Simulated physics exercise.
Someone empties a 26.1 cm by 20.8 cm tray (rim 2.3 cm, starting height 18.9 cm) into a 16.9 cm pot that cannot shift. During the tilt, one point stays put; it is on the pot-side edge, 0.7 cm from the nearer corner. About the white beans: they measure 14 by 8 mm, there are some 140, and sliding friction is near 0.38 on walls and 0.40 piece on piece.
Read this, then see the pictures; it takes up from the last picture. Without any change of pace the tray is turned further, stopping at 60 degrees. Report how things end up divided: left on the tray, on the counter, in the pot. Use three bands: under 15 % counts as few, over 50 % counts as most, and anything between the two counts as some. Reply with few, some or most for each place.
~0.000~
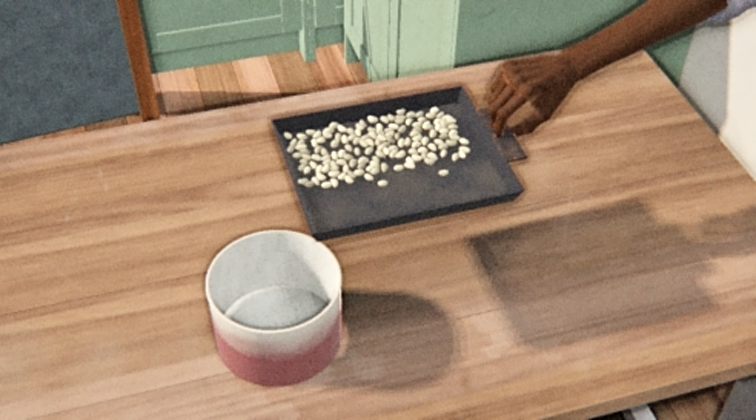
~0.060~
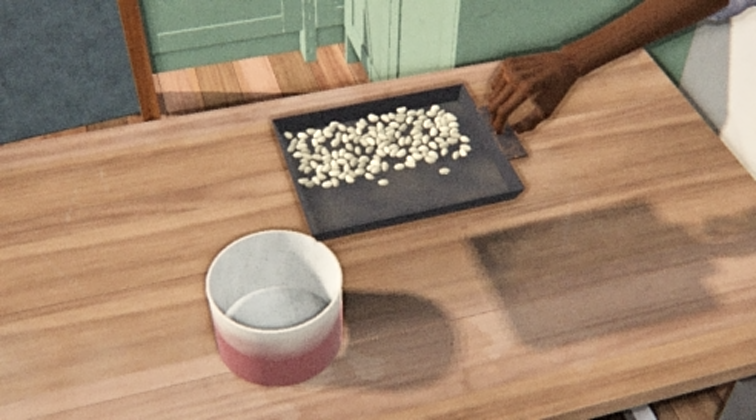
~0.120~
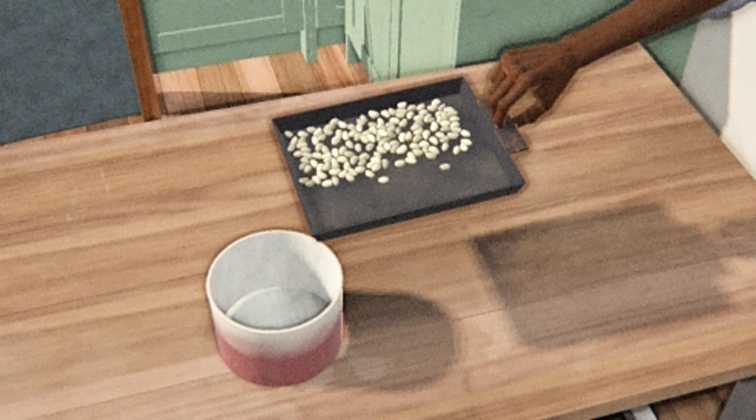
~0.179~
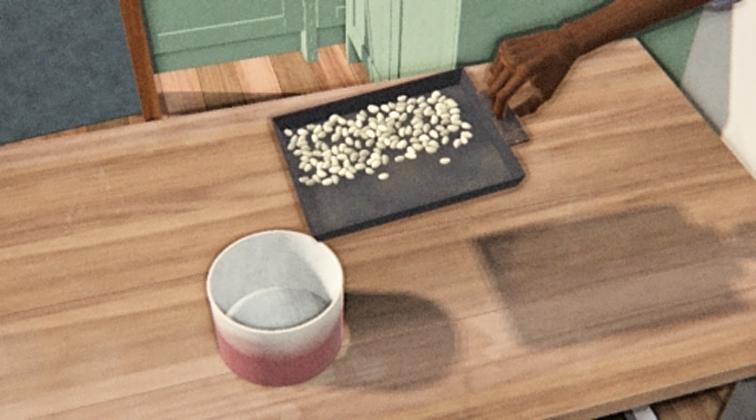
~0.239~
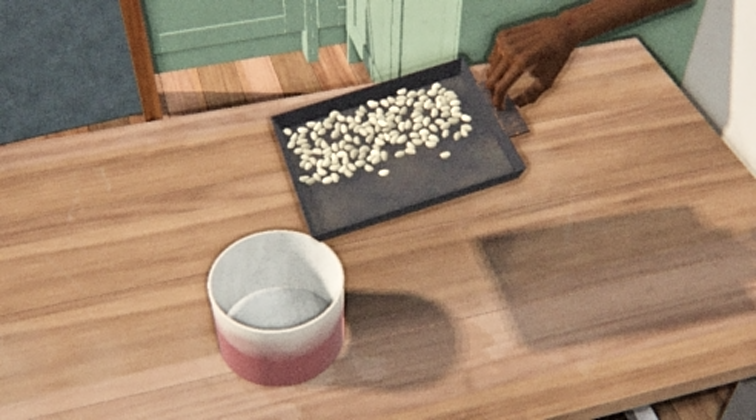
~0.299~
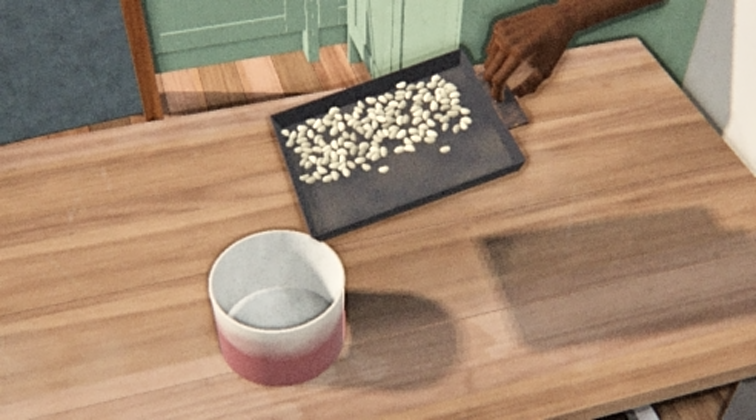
Tray: Most, counter: Few, pot: Few.
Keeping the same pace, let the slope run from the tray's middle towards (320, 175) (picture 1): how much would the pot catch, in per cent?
5 %.
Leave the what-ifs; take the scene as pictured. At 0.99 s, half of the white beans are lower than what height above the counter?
Some 22 cm.
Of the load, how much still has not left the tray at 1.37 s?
About 90 per cent.
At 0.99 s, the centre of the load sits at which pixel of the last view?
At that time the load is centred around (302, 174).
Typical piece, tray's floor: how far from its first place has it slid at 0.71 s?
Displacement on the tray: About 5 cm.
Then, at 0.71 s, tilt 35 degrees; the tray holds 100 %, the pot 0 %.
After 0.99 s, tilt 51 degrees; the tray holds 95 %, the pot 0 %.
After 1.37 s, tilt 60 degrees; the tray holds 90 %, the pot 10 %.
In the end, at 2.1 s, tray 90 %, counter 0 %, pot 10 %.
